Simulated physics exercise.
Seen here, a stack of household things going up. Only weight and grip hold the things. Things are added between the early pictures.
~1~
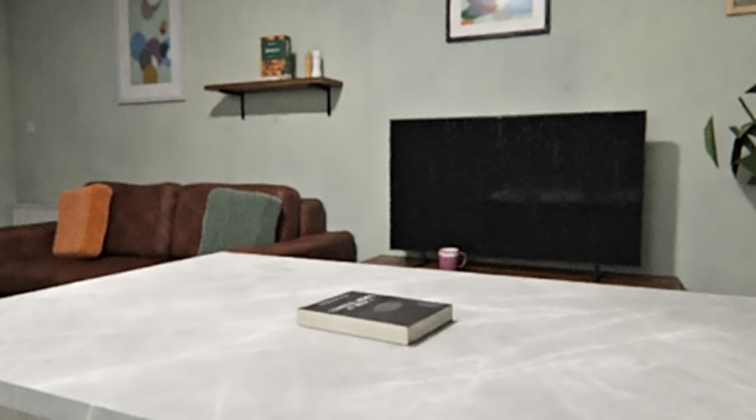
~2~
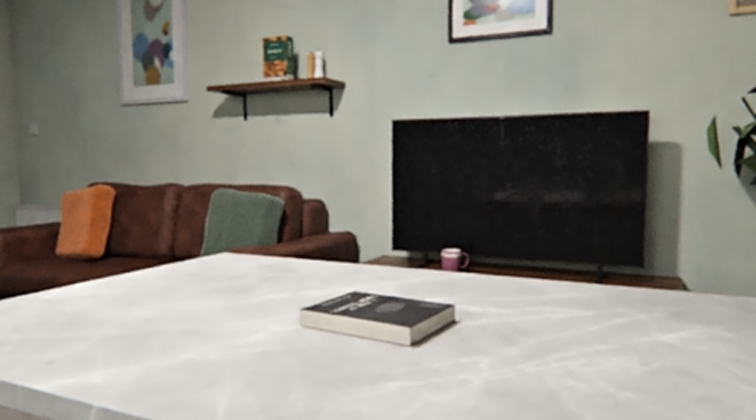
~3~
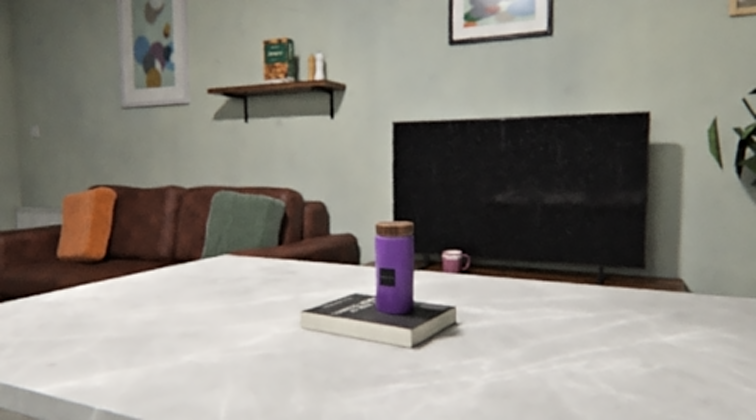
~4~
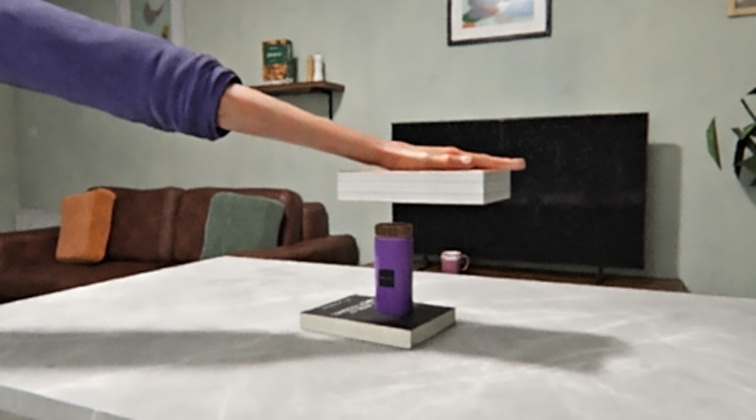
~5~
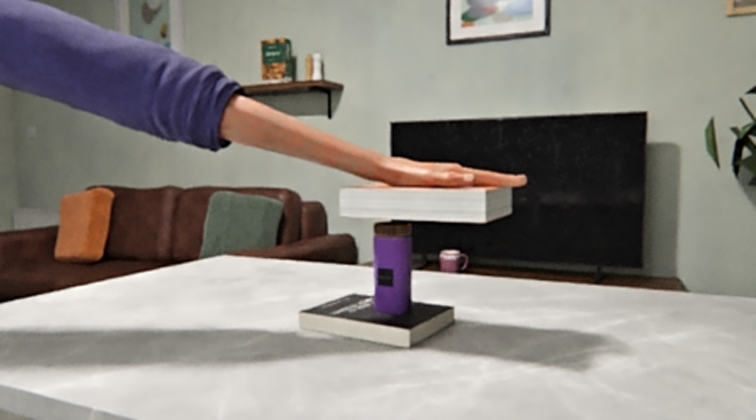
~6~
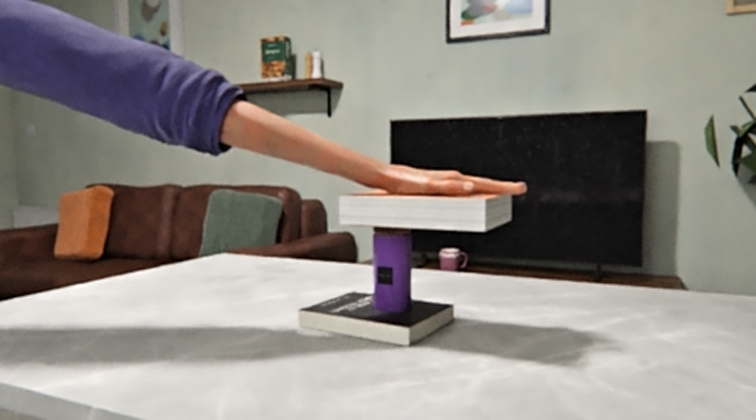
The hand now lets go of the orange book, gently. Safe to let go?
Outcome: The pile gives way.
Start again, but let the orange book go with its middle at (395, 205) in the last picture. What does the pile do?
Then it keeps its balance.
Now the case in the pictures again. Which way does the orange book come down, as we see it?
It goes to the right.
Then, 0.50 s later than the last frame, orange book now fallen.
Then, 1.20 s later than the last frame, things are still on the move.
When it is over, fallen, orange book; the other 2 as before. End places, in pixels of the last picture, orange book near (558, 329). The pile loses its balance.
